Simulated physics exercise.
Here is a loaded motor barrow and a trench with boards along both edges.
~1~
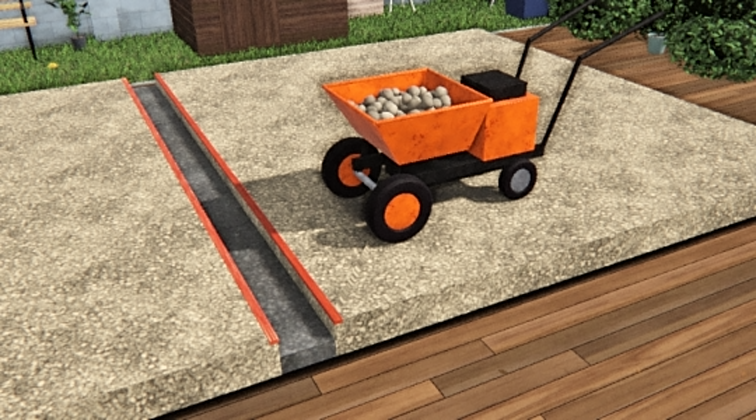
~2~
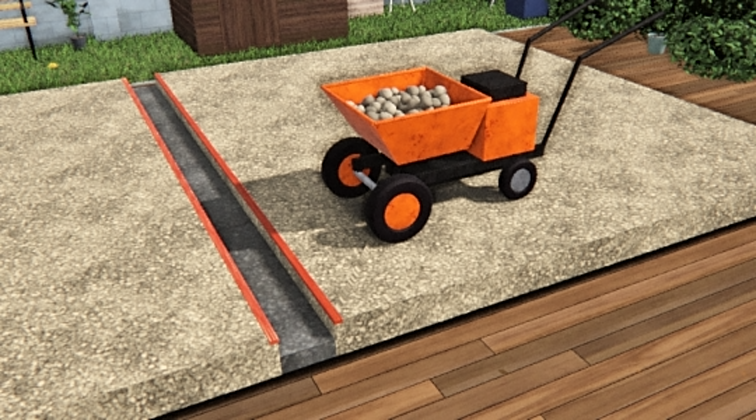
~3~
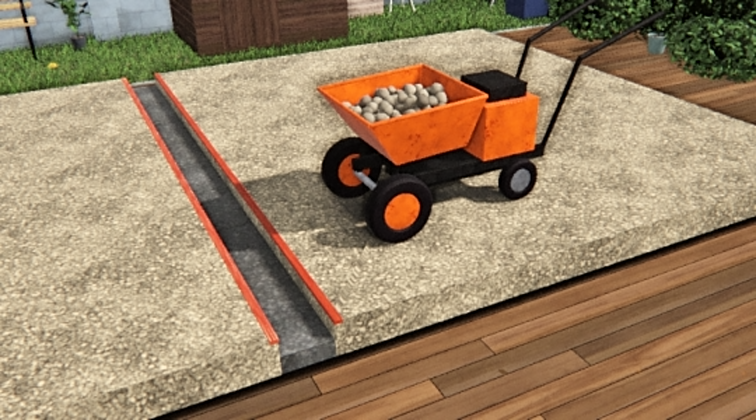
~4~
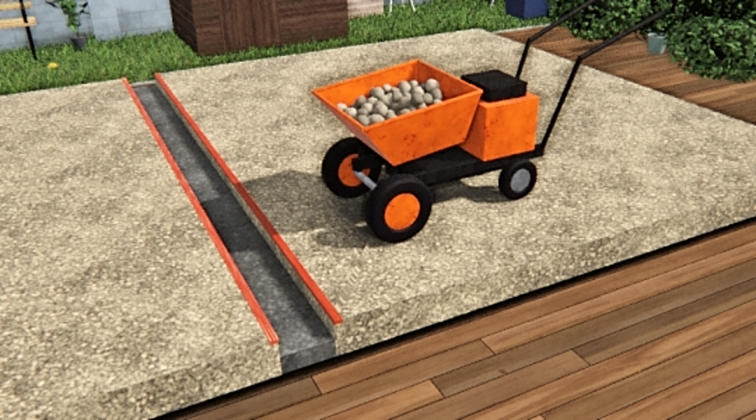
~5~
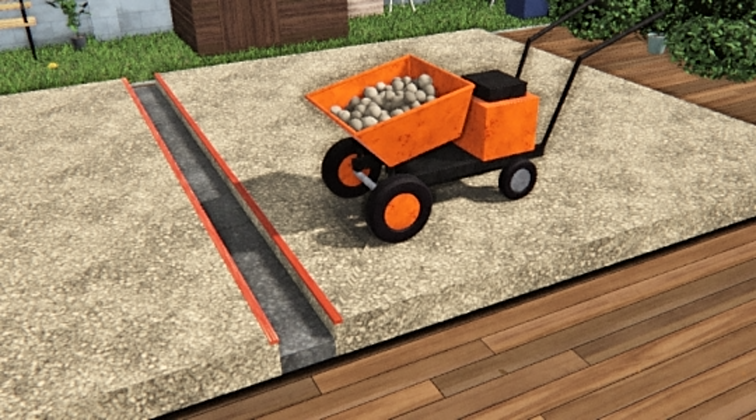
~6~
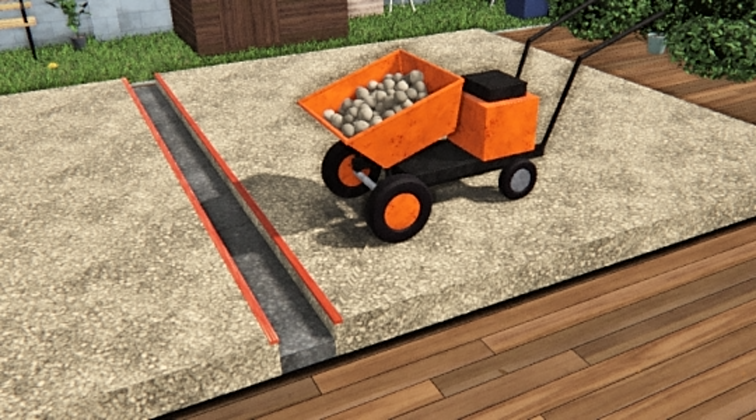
On a pale gravel patio beside wooden decking, an orange motor barrow loaded with river pebbles stands still to the right of a narrow trench edged with orange boards. The skip sits level at first, then tilts gradually forward to the left, its lip lowering and its back rising, while the wheels stay put.
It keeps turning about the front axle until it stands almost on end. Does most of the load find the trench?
The trench takes over half.
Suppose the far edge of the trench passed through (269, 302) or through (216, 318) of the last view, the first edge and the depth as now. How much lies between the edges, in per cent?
About 50 and 80 per cent.
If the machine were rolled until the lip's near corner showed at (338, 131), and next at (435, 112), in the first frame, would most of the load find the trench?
At the first place under half, at the second under half.
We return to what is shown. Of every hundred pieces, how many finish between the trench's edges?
Near 70 %.
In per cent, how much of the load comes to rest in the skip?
Roughly 20 in a hundred.
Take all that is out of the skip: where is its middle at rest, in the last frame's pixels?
Around (255, 246).
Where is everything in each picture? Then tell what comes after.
In the first picture, lip of the skip at (376, 123), level; top of the load at (406, 99), river pebbles; first edge of the trench at (316, 289); far edge at (255, 307), the trench under half as wide as the skip, and shallow for its width.
In the second picture, lip of the skip at (374, 124), level; top of the load at (405, 99).
In the third picture, lip of the skip at (370, 126), tipped barely; top of the load at (411, 100).
In the fourth picture, lip of the skip at (364, 130), tipped a little; top of the load at (406, 99).
In the fifth picture, lip of the skip at (356, 135), tipped a little; top of the load at (413, 100).
In the sixth picture, lip of the skip at (347, 142), tipped clearly; top of the load at (401, 88); first edge of the trench at (316, 289); far edge at (255, 307).
Soon after the last picture, skip tipped steeply; all in the skip.
A little later, skip tipped right over; most in the skip; a stray few short of the trench; about a quarter in or heaped over the trench; a stray few falling.
Later still, skip tipped right over; about a quarter in the skip; a small part short of the trench; about two thirds in or heaped over the trench; a small part beyond it.
At rest, skip tipped right over; about a quarter in the skip; a small part short of the trench; about two thirds in or heaped over the trench; a small part beyond it.
